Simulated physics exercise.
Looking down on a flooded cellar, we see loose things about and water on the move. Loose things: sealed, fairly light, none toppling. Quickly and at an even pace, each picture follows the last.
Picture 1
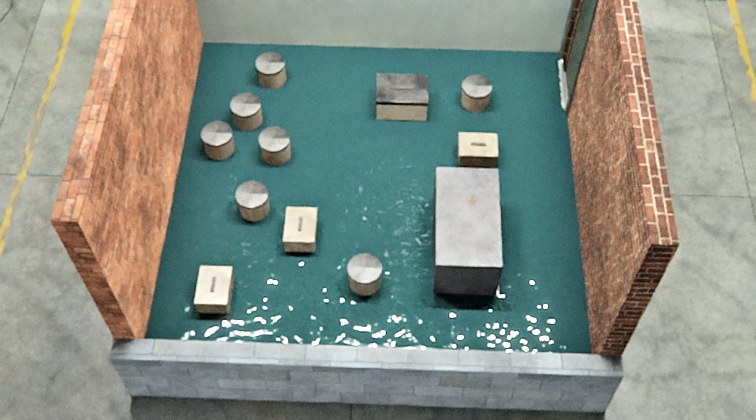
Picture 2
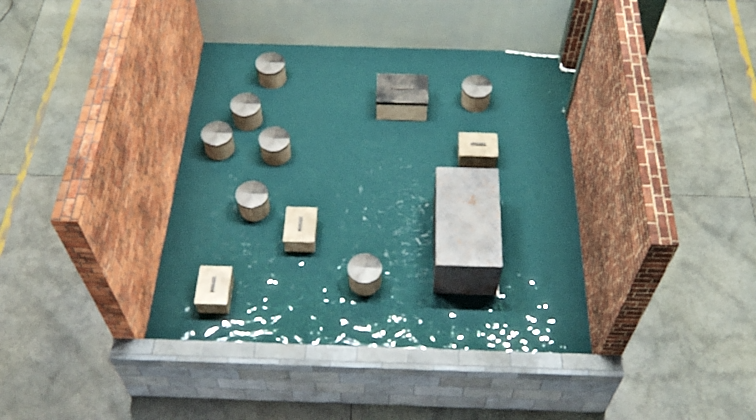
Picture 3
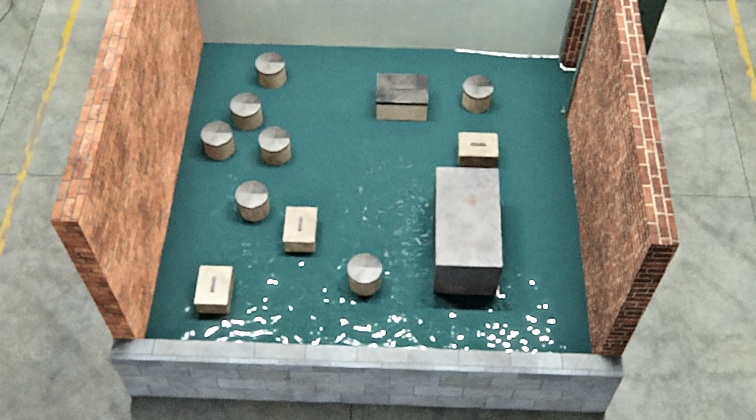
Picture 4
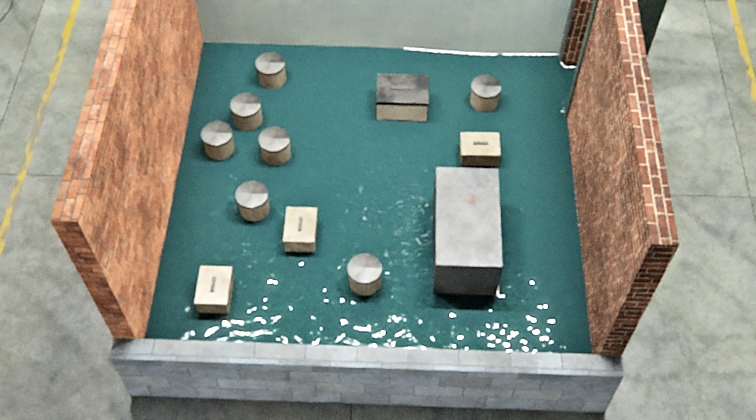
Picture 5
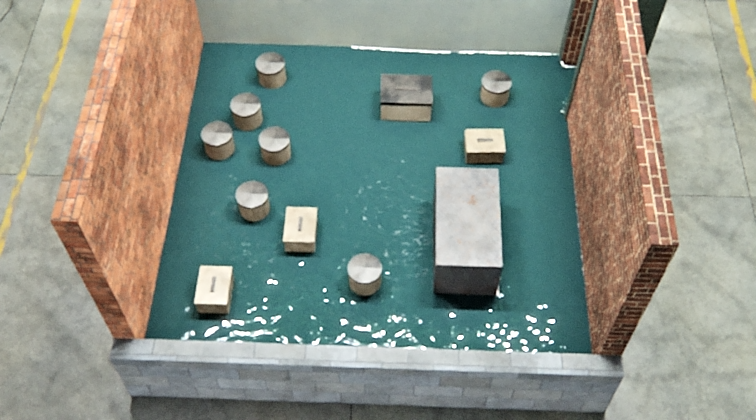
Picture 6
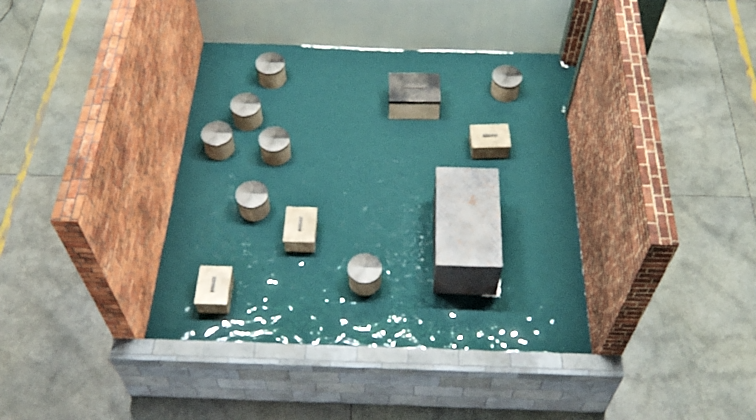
Dark green water covers the floor of a cellar-like basin between two brick walls, seen from above by a still camera. Pale boxes and grey-topped round blocks stand scattered about, with a large grey block right of centre. A white-edged line of water shifts leftward along the back, then the round piece at upper right drifts right and slightly back, followed by nearby boxes, while the rest stay put.
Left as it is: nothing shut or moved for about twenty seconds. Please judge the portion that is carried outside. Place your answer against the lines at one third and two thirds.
It sits short of the one-third line.
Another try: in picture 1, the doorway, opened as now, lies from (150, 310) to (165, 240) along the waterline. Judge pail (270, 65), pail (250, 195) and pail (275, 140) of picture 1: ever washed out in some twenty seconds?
Taken in that order, the answers are not lost, swept away, swept away.
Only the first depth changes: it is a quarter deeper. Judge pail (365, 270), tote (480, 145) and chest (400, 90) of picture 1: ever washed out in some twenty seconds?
Item by item: Retained, exits and exits.
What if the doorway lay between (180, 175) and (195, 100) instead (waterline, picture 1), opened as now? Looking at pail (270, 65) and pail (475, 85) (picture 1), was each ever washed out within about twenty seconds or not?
Swept away and held back.
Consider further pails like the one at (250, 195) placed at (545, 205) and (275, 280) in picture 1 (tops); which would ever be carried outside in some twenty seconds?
Result, in sequence: Ends up outside; never gets out.
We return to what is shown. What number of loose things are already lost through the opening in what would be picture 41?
The count is 3.
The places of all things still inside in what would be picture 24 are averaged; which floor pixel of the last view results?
What remains is centred near (295, 184).
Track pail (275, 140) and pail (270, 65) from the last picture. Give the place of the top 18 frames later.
(312, 122) and (311, 60), approximately.
A moment on, 1 of 11 are out; 10 afloat.
Next, 3 of 11 are out; 8 afloat.
Later, 3 of 11 are out; 8 afloat.
In the end, 3 of 11 are out; 8 afloat.
